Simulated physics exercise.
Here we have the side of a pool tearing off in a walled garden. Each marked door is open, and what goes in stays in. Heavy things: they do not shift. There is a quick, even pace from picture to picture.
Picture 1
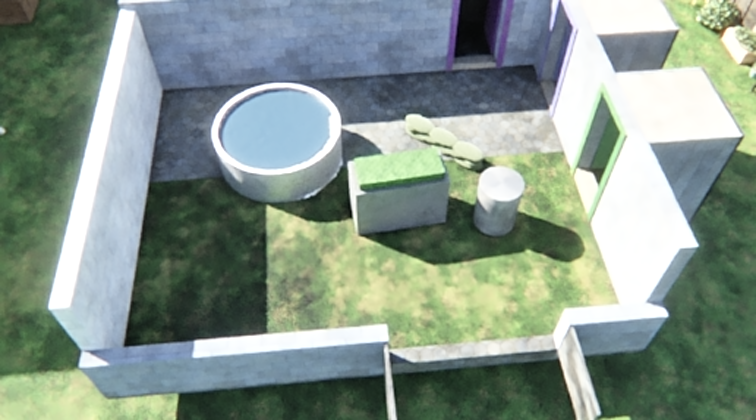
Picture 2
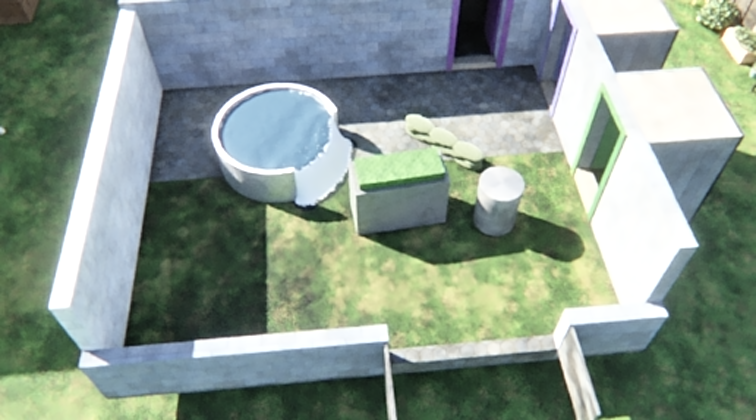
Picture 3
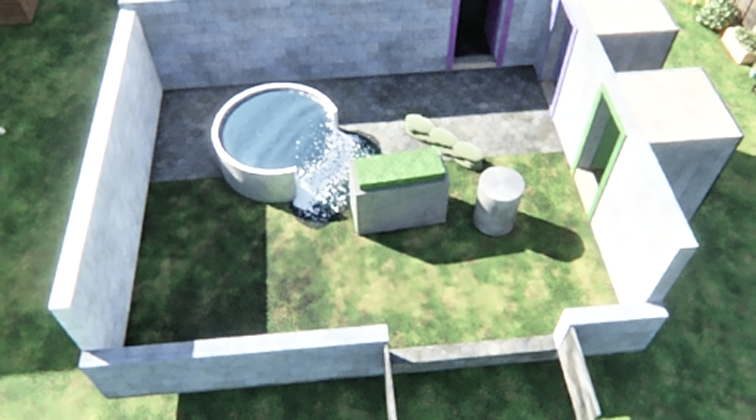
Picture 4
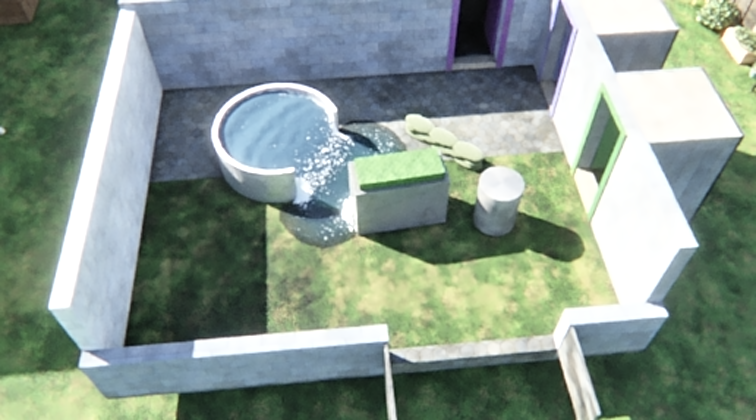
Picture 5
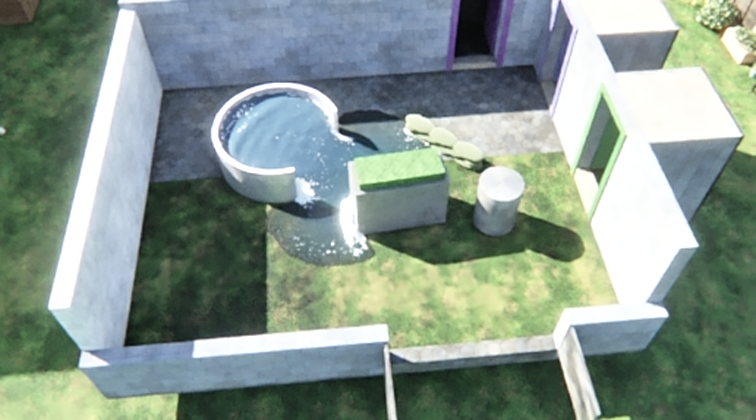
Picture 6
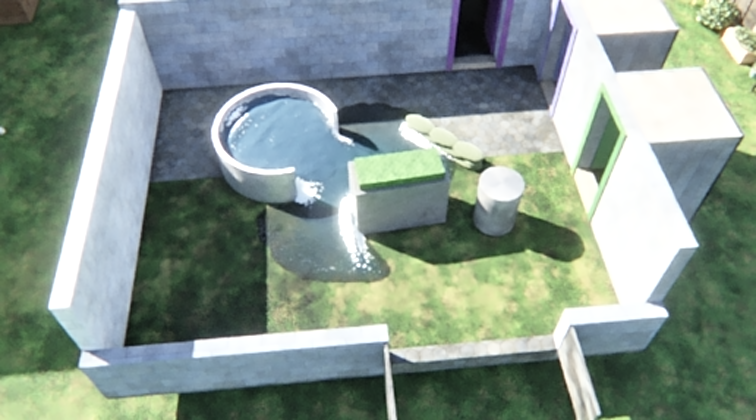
A walled garden of grass and grey paving is seen from high above by a still camera. A round white pool full of blue water stands at the upper left, with a green-topped block and a pale cylinder to its right, near purple-edged and green-edged doorways. The pool's right side breaks open, and water gushes out, splashes against the block and spreads across the grass toward the viewer.
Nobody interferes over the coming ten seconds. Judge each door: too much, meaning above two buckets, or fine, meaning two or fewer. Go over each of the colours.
Purple door: Fine, blue door: Fine, green door: Fine.
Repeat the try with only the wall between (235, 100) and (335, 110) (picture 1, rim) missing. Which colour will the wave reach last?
Last comes the green-painted one.
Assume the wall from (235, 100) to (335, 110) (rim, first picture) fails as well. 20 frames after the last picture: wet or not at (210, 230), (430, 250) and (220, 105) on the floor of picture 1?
The first spot is swamped, the second spared, the third swamped.
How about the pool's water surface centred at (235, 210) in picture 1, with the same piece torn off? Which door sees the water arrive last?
Bringing up the rear is the purple-painted one.
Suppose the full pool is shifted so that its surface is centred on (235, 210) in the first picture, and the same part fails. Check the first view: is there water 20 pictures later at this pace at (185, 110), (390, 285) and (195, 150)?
I'd say still dry for the first, swamped for the second and still dry for the third.
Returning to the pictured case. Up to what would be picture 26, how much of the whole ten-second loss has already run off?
My estimate is roughly 10 percent.
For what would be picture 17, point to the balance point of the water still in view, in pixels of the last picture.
Somewhere near (359, 184).
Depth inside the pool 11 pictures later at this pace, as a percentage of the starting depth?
That comes to some 36 per cent.
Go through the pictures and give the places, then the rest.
Still water in the pool at (277, 129), in the first frame.
Water pours out at (331, 165) and has run to (304, 207), in the second frame.
The front is at (311, 223), out from the gap at (331, 167), in the third frame.
Water pours out at (331, 168) and has run to (323, 243), in the fourth frame.
The front is at (361, 258), out from the gap at (331, 168), in the fifth frame.
Water pours out at (331, 168) and has run to (378, 276), in the sixth frame.
A moment on, water covers 20 % of the floor; the purple door not reached, the blue door not reached, the green door not reached.
Next, water covers 40 % of the floor; the purple door wet at the sill, nothing in, the blue door not reached, the green door wet at the sill, nothing in.
Then, water covers 65 % of the floor; the purple door wet at the sill, nothing in, the blue door wet at the sill, nothing in, the green door wet at the sill, nothing in.
Later, water covers 90 % of the floor; the purple door wet at the sill, nothing in, the blue door wet at the sill, nothing in, the green door wet at the sill, nothing in.
In the end, water covers 95 % of the floor; the purple door wet at the sill, nothing in, the blue door wet at the sill, nothing in, the green door wet at the sill, nothing in.
